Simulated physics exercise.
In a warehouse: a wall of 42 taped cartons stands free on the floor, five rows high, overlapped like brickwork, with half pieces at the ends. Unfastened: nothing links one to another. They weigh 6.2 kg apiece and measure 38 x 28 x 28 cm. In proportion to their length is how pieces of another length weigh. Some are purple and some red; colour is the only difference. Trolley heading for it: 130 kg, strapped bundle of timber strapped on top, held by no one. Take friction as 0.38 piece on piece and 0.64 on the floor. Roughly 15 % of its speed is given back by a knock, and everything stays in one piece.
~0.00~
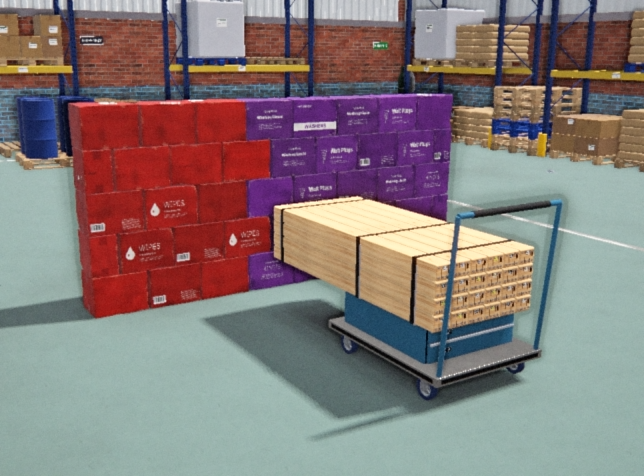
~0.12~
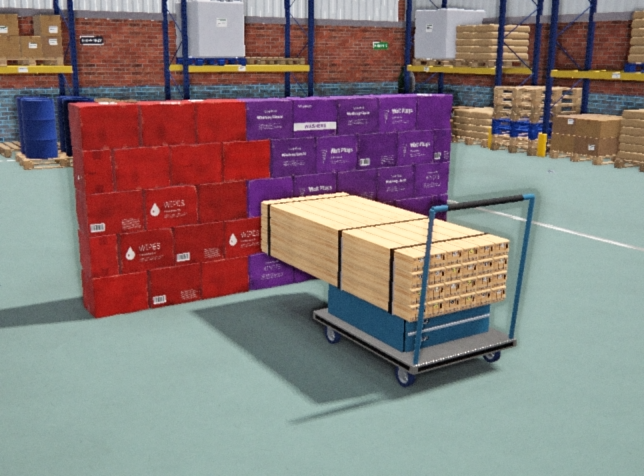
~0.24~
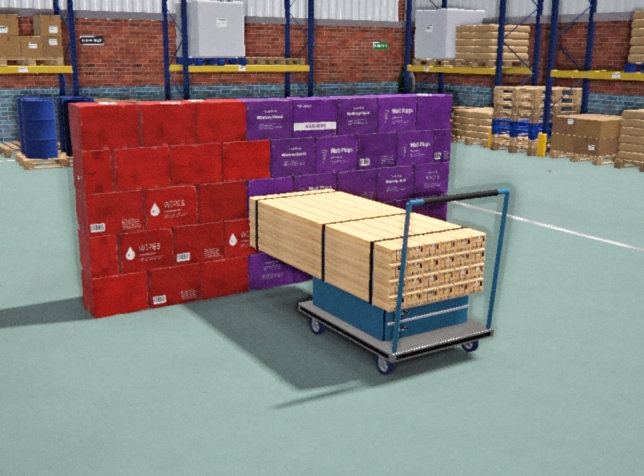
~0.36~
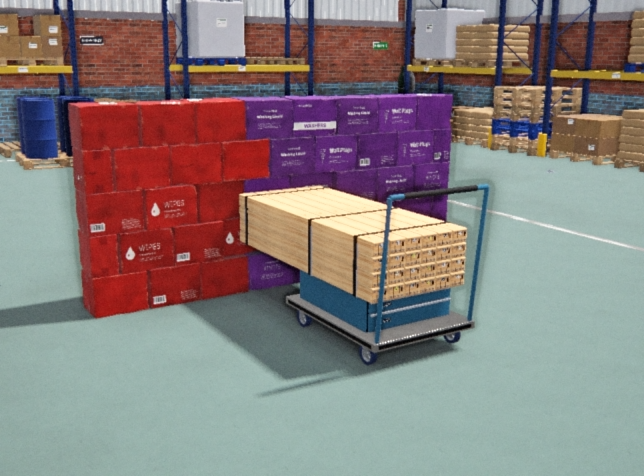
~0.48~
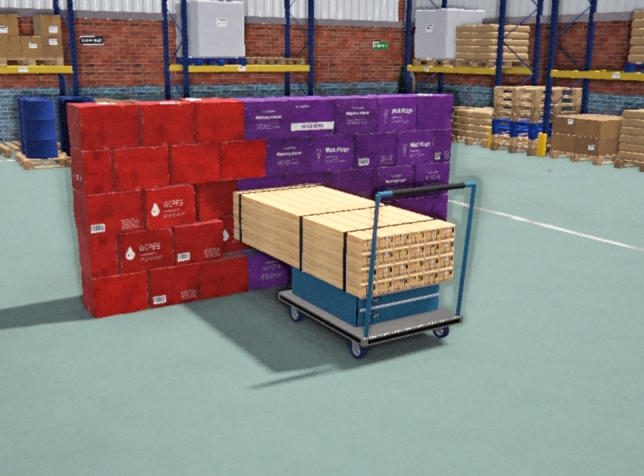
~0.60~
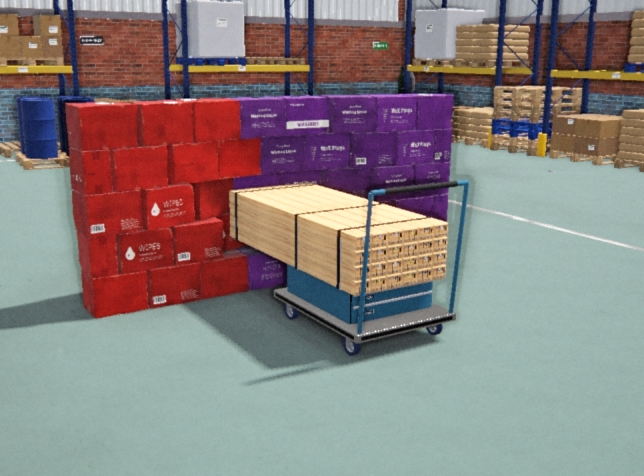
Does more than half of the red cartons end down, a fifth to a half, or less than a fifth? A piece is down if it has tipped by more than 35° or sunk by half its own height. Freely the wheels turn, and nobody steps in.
A fifth to a half of them end down.
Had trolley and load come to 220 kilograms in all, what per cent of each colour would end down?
That would leave purple at 50 and red at 40 per cent.
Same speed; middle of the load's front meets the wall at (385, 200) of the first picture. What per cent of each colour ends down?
Result - purple: 70 %; red: 0 %.
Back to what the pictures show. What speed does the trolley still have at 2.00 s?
Its speed is around 0.0 m/s.
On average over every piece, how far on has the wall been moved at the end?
Around 45 centimetres.
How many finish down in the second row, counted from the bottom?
It's 3 in that row.
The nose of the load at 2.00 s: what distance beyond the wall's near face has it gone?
At that instant, about 25 cm beyond.
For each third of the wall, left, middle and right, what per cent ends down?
Left 30 %, middle 80 %, right 30 %.
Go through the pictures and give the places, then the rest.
In the first picture (pixels give the middle of a visible side), load (278, 223) 48 cm short of the wall; top red carton (169, 125); top purple carton (270, 120); none has stirred.
The second picture shows load (265, 218) 29 cm short of the wall; top red carton (169, 125).
The third picture shows load (253, 214) 11 cm short of the wall; top red carton (169, 125).
The fourth picture shows load (243, 210) 50 mm into the wall's line; top red carton (169, 125); movement in 6 of them.
The fifth picture shows load (236, 207) 15 cm into the wall's line; top red carton (169, 125); top purple carton (269, 120) 33 mm from its place; movement in 15 of them.
The sixth picture shows load (232, 206) 21 cm into the wall's line; top red carton (168, 124) 25 mm from its place; top purple carton (264, 119) 10 cm from its place; movement in 21 of them.
After 0.92 s, load 26 cm past the wall's line, still rolling; none of the 17 red cartons down (0 of 42 in all colours); top red carton 7° from how it stood; top purple carton 7° from how it stood.
After 1.28 s, load 27 cm past the wall's line, stopped; 3 of the 17 red cartons down (9 of 42 in all colours); top red carton 17° from how it stood; top purple carton 21° from how it stood, 25 cm lower.
After 1.60 s, load 27 cm past the wall's line, stopped; 6 of the 17 red cartons down (18 of 42 in all colours); top red carton 17° from how it stood, 33 cm lower; top purple carton 63° from how it stood, 87 cm lower.
After 2.00 s, load 27 cm past the wall's line, stopped; 6 of the 17 red cartons down (18 of 42 in all colours); top red carton on its side; top purple carton on its side.
In the end (3.2 s), load 27 cm past the wall's line, stopped; 6 of the 17 red cartons down (18 of 42 in all colours); top red carton on its side; top purple carton on its side. That is 35 per cent. From the last view, middles, top red carton near (136, 207), top purple carton near (158, 221).
